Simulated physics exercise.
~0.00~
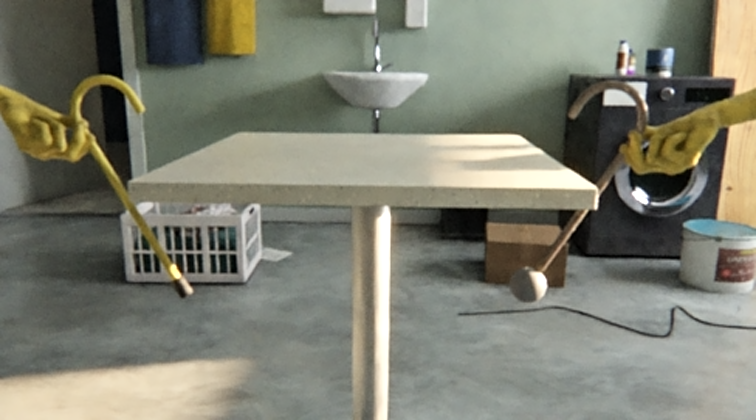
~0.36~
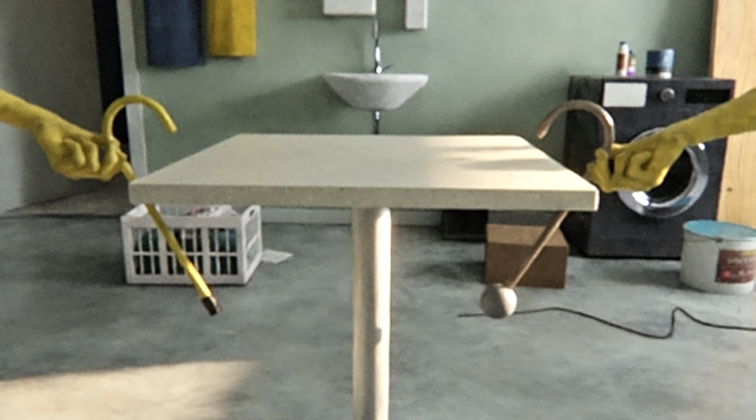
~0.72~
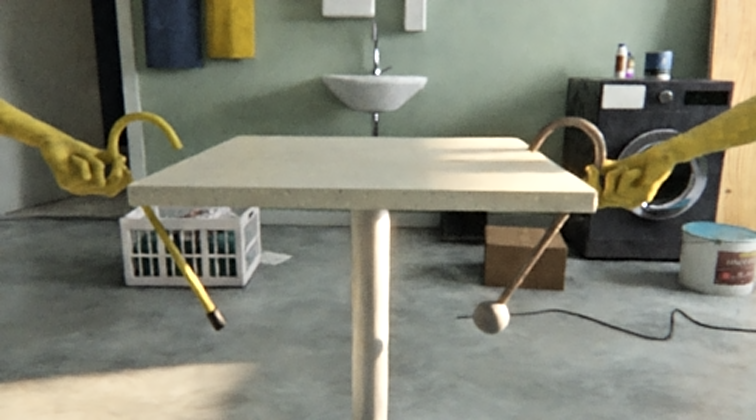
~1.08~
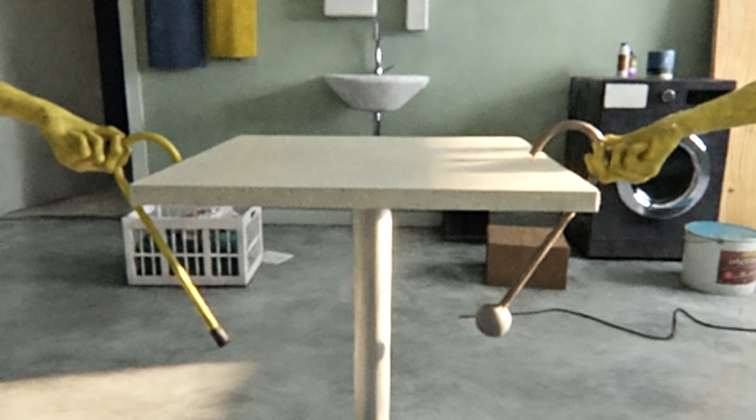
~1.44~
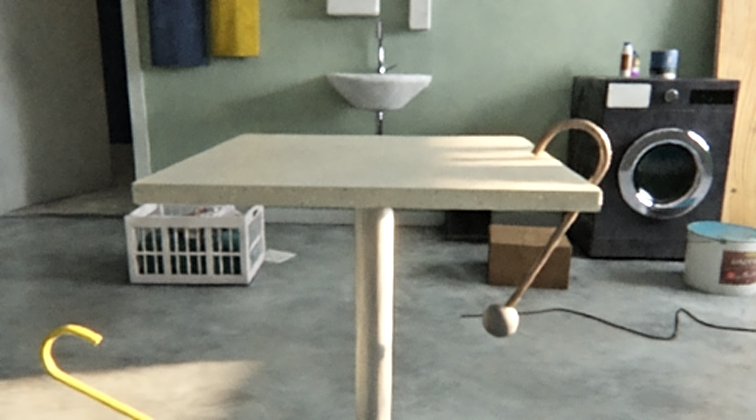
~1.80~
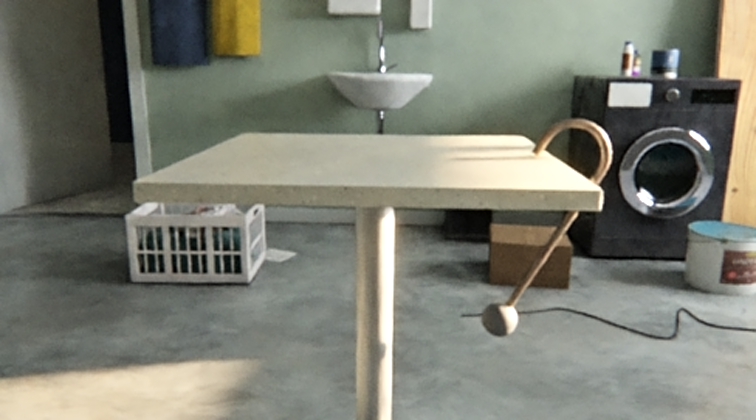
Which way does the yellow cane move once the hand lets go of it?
The yellow cane moves down, dropping from the left edge of the table toward the floor.
In a room with a sink and washing machine, two yellow-gloved hands lower a yellow cane and a round-ended utensil with a curved handle to opposite table edges, then let go; the cane falls out of view at left while the utensil stays hanging at right.
